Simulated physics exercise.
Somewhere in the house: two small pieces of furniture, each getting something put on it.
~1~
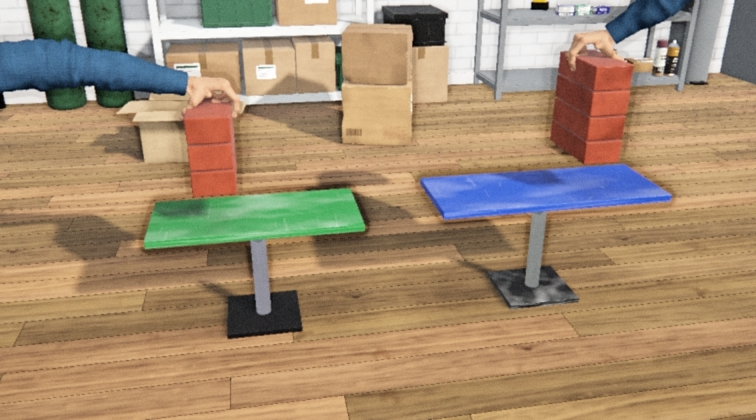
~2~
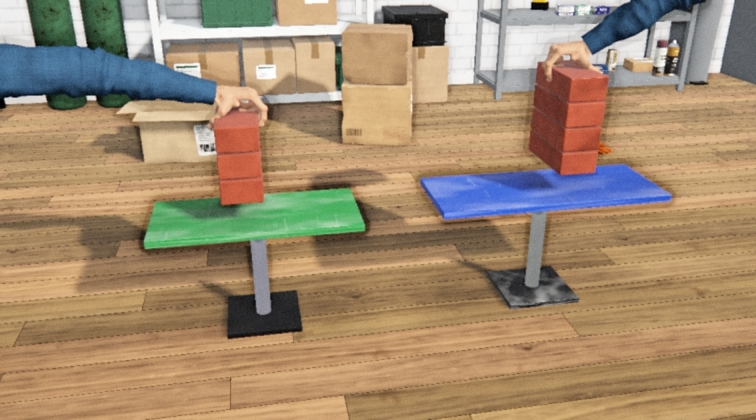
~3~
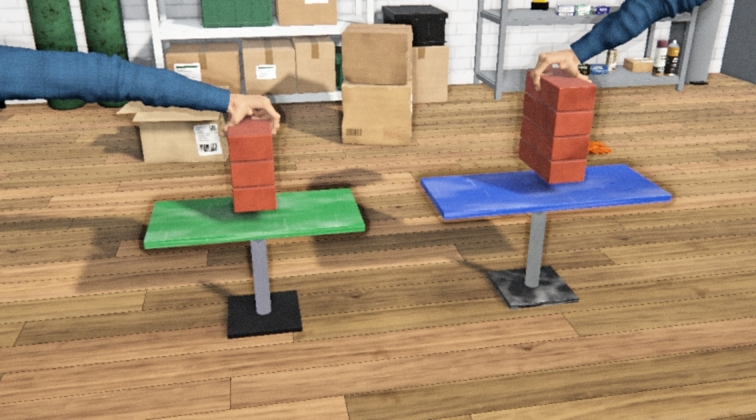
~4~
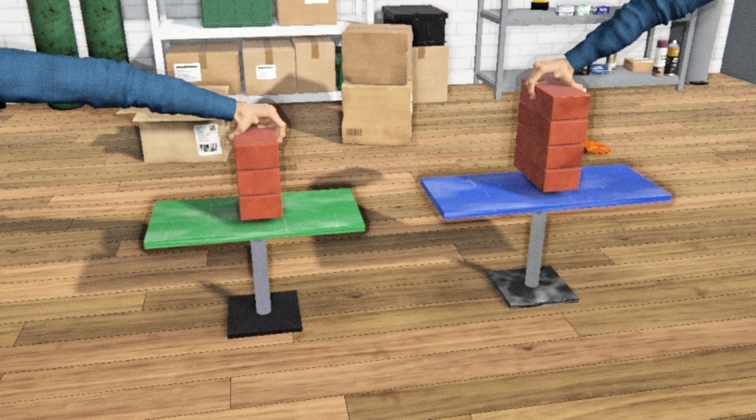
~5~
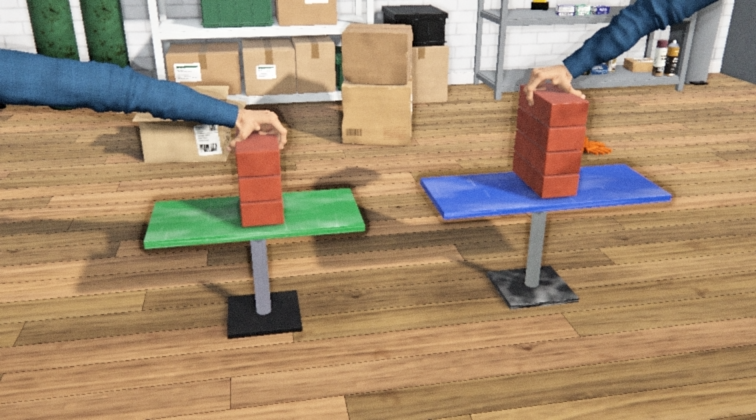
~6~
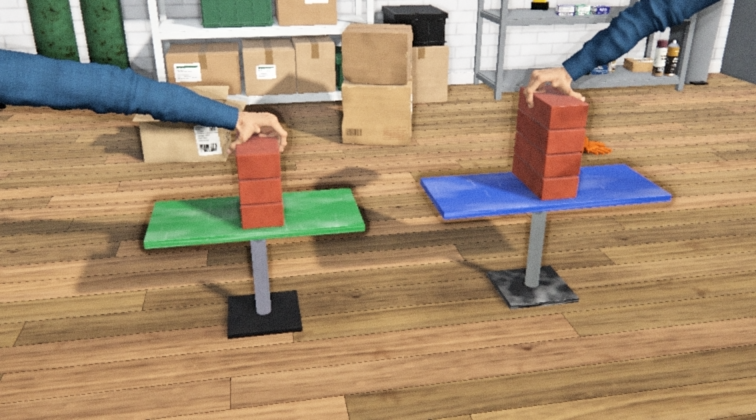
In a room with a wooden floor, two hands carried stacks of red bricks over to a green side table and a blue one, then lowered them onto the tops and kept holding them.
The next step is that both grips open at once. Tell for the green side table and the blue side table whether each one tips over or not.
Tipping over - green side table: No; blue side table: No.
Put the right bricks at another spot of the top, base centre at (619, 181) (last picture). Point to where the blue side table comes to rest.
It'd end up somewhere close to (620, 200).
Then, 0.38 s past the last view, green side table at rest near (256, 216); blue side table at rest near (542, 190).
Finally, the green side table stays flat on its feet, near (256, 216); the blue side table stays flat on its feet, near (542, 190).
